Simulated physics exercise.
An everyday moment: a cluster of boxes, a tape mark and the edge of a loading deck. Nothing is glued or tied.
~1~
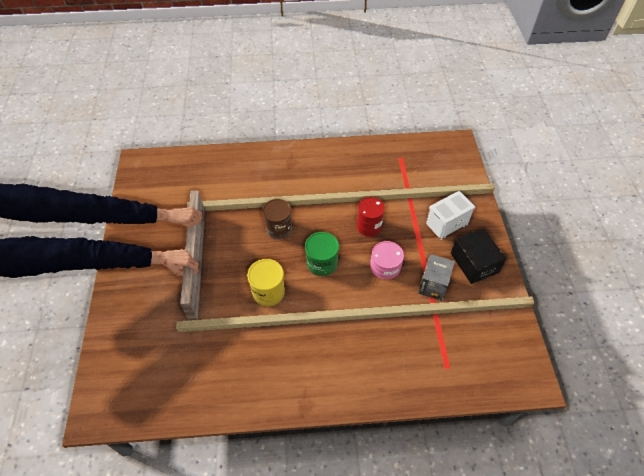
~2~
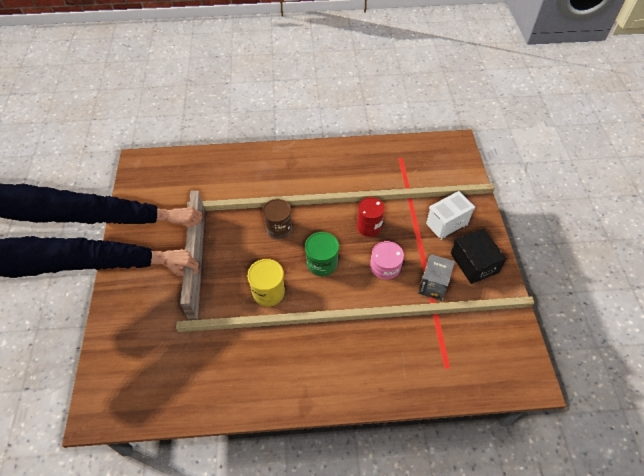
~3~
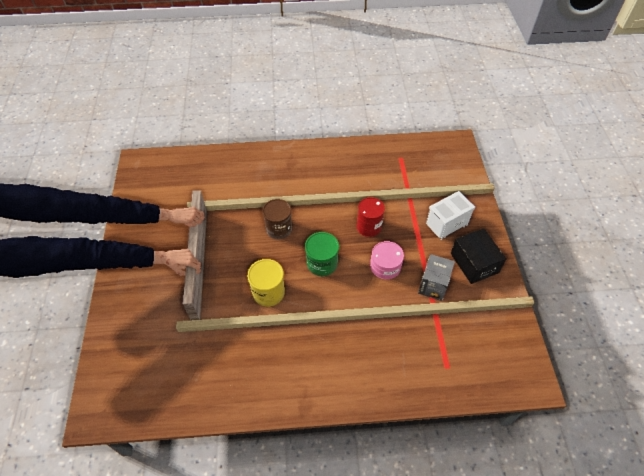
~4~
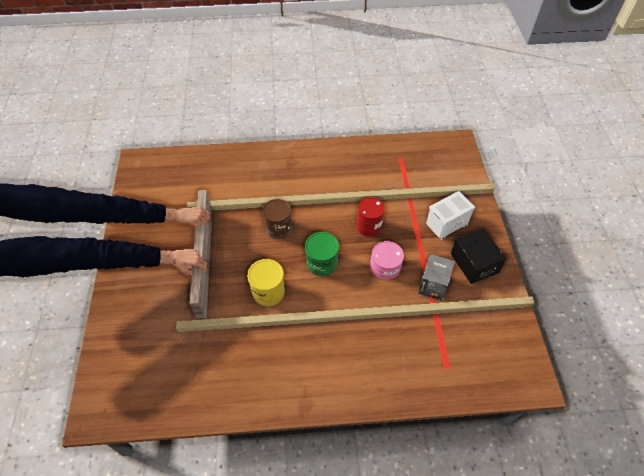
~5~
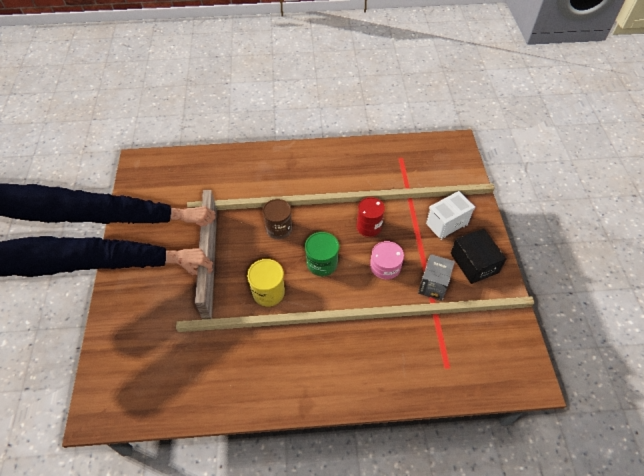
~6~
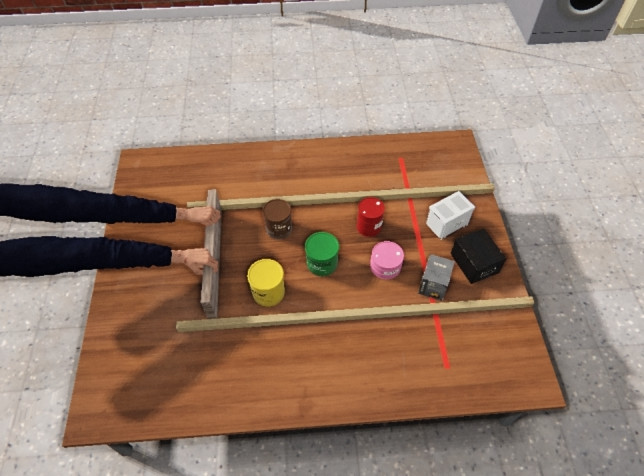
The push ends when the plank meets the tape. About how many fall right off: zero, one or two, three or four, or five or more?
The number that fall off is zero.
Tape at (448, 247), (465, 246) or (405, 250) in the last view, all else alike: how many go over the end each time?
The counts: 1, 2 and 0.
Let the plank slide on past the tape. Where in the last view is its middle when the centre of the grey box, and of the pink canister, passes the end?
For the grey box at (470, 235), for the pink canister at (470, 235).
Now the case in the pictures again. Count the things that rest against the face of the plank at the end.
That makes 3.
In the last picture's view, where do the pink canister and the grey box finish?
The pink canister stops around (469, 259); the grey box around (482, 284).
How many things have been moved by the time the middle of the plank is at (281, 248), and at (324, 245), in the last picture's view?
By then 2, and 3.
Soon after, none off yet; black box at rest near (478, 256); white tote at rest near (450, 216); grey box at rest near (436, 278).
In the end, the number that fall off is zero.
